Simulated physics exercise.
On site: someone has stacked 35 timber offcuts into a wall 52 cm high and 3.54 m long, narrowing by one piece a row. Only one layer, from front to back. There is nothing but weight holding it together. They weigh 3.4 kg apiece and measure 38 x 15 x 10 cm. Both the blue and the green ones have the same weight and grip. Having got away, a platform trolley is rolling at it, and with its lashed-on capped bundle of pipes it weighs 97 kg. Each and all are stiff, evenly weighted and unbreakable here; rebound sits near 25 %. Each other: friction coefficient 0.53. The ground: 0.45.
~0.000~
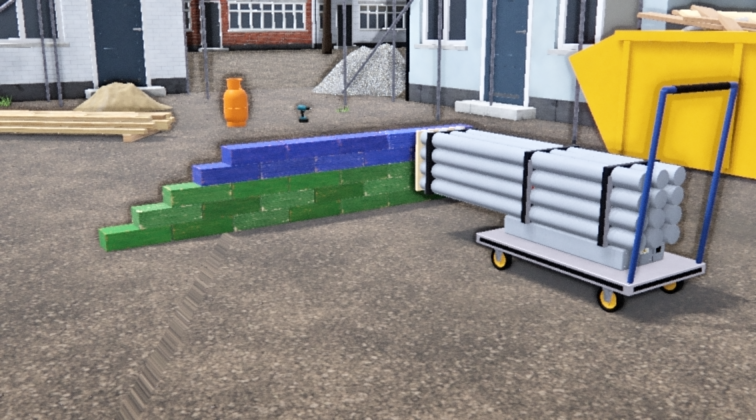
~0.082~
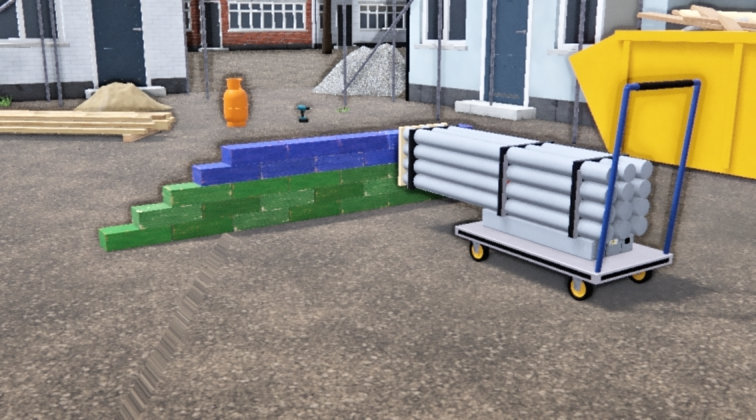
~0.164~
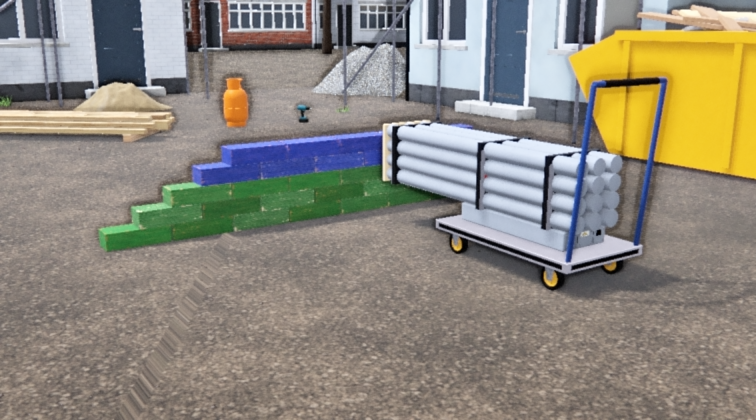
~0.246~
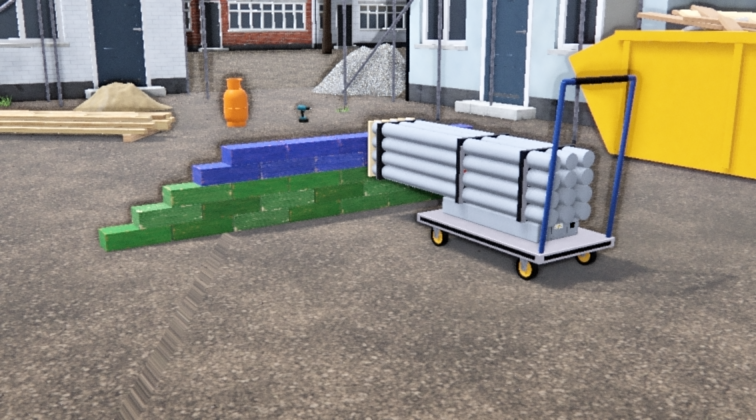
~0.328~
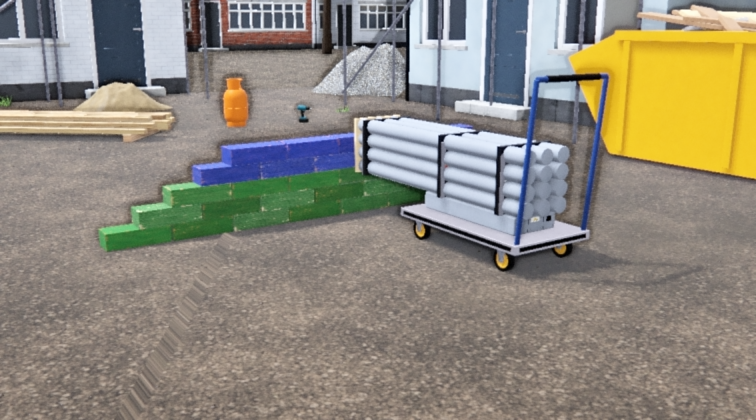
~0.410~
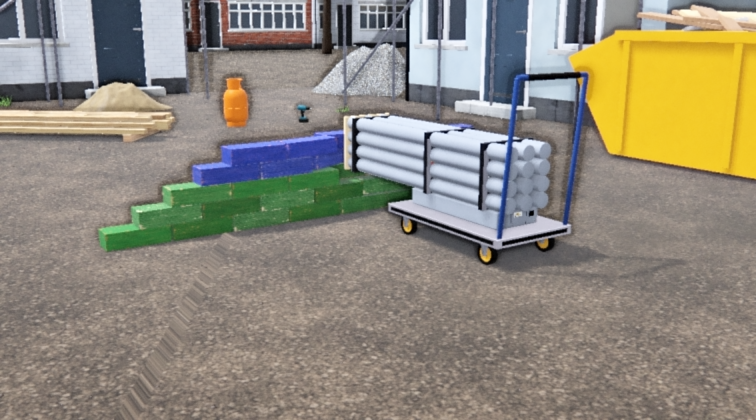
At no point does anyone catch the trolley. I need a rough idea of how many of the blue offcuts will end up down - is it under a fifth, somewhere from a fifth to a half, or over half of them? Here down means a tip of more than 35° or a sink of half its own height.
I'd say over half of them.
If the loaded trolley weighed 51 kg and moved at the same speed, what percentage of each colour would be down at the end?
Result: Green 10, blue 60 %.
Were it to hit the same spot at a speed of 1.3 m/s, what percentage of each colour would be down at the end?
Down at the end: Green 10 per cent, blue 60 per cent.
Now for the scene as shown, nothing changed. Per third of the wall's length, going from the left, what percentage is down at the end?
From the left: 0, then 70, then 20 percent.
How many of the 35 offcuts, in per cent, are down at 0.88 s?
25 %.
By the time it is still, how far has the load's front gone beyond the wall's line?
160 cm beyond.
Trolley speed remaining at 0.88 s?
Speed: Near 1.2 m/s.
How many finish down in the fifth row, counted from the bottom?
Down at the end: 4.
By 0.56 s, load 39 cm past the wall's line, still rolling; 4 of the 11 blue offcuts down (6 of 35 in all colours); top blue offcut tilted 18°; top green offcut tilted 27°, 8 cm lower.
By 0.88 s, load 86 cm past the wall's line, still rolling; 7 of the 11 blue offcuts down (9 of 35 in all colours); top blue offcut tilted 41°, 10 cm lower; top green offcut tilted 37°, 11 cm lower.
By 1.42 s, load 1.33 m past the wall's line, still rolling; 7 of the 11 blue offcuts down (10 of 35 in all colours); top blue offcut on its side; top green offcut on its side.
When it is over (2.7 s), load 1.58 m past the wall's line, stopped; 7 of the 11 blue offcuts down (11 of 35 in all colours); top blue offcut on its side; top green offcut on its side. That is 64 per cent. In pixels of the last frame, middles, top blue offcut near (447, 175), top green offcut near (410, 180).
